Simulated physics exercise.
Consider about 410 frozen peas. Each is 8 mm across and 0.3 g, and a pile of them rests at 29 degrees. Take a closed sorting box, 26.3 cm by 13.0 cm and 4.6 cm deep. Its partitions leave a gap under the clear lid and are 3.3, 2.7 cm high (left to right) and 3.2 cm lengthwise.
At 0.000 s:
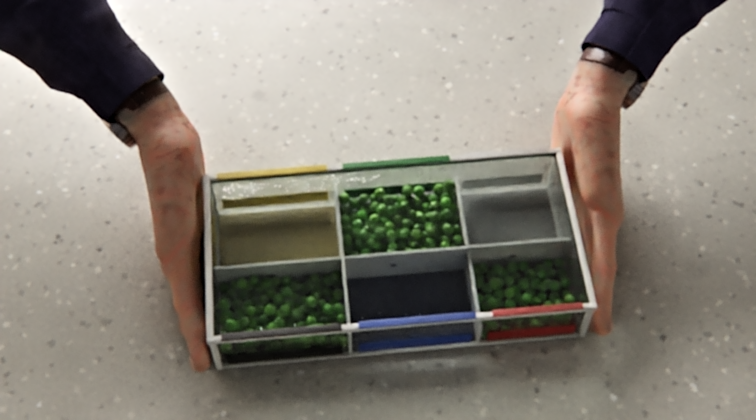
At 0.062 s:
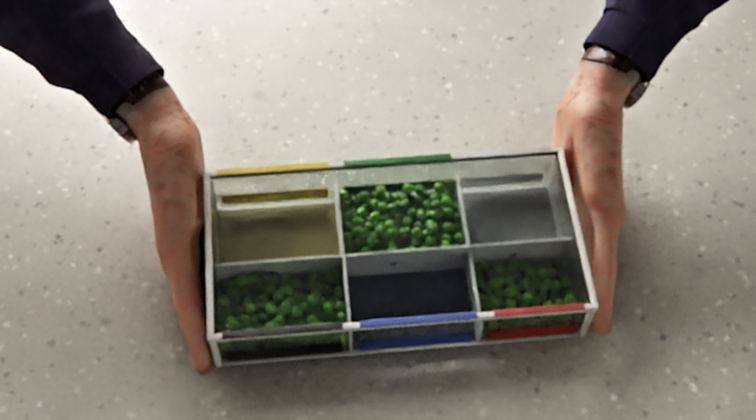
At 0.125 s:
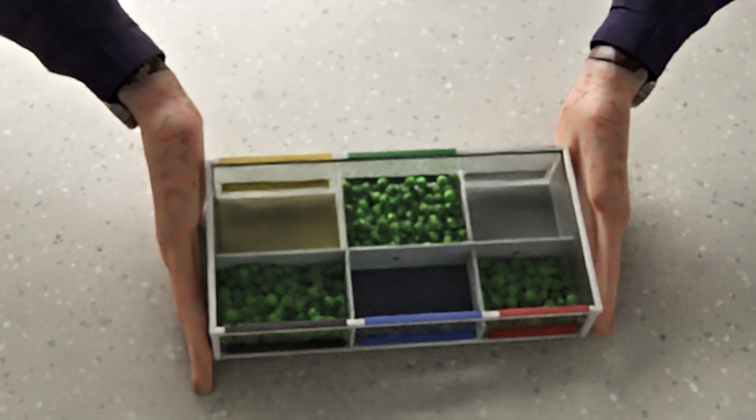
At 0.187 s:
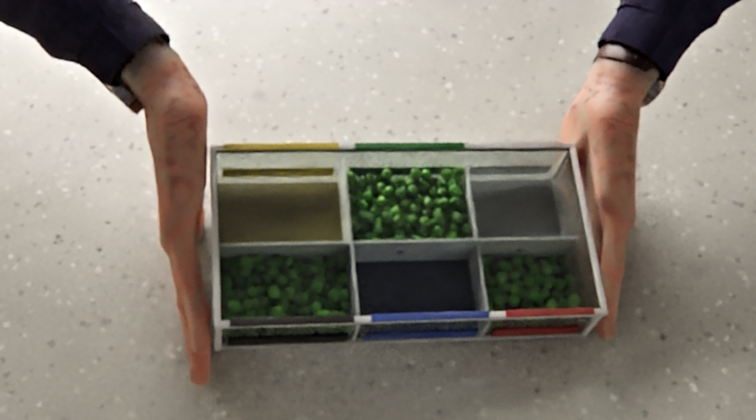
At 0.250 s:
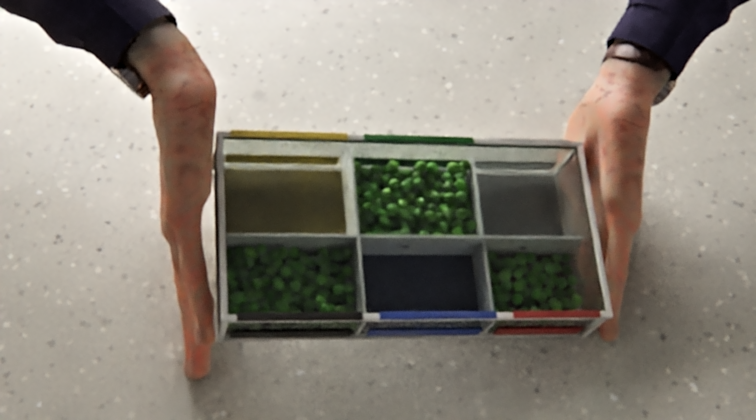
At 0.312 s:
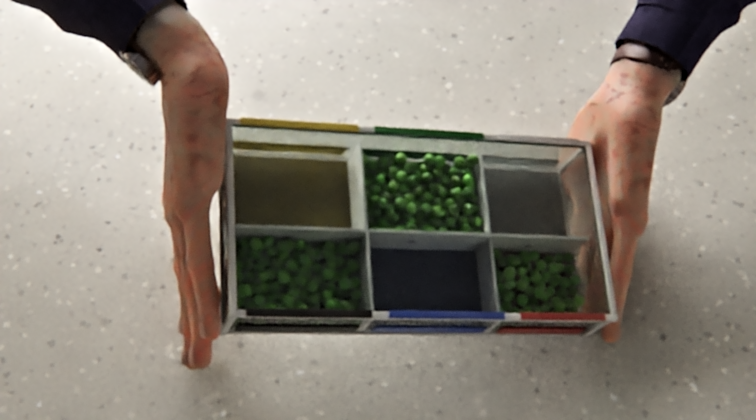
At the start, two hands hold a clear-lidded box level above a speckled surface, with green peas in its green, black and red sections and the others empty. The hands then tilt the box, slightly at first and then further, lowering its right front corner while the peas stay in their sections.
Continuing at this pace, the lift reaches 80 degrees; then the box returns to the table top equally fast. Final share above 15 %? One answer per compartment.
Red: Above, blue: Below or equal, green: Above, yellow: Below or equal, white: Below or equal, black: Above.
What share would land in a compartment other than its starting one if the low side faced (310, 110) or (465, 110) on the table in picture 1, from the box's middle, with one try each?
First try: About 10 percent; second try: About 25 percent.
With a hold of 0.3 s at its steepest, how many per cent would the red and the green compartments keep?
Red 35; green 25.
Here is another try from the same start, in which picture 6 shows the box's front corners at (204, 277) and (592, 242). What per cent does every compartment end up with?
Red 20; blue 0; green 45; yellow 5; white 0; black 30.
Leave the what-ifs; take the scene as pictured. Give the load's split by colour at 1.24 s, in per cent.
In per cent: Red 25; blue 5; green 35; yellow 0; white 5; black 35.
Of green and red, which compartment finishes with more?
The red compartment ends up with more.
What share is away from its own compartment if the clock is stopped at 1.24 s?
Value: Close to 15 %.
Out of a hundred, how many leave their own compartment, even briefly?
I'd guess roughly 25 percent.
After 1.24 s, tilt 79 degrees; red 25 %, blue 5 %, green 35 %, white 5 %, black 35 %.
Then, at 1.86 s, tilt 34 degrees; red 35 %, blue 5 %, green 25 %, white 5 %, black 30 %.
After 2.53 s, tilt 0 degrees; red 35 %, blue 5 %, green 25 %, white 5 %, black 30 %.
By 3.0 s all is still; red 35 %, blue 5 %, green 25 %, yellow 0 %, white 5 %, black 30 %.
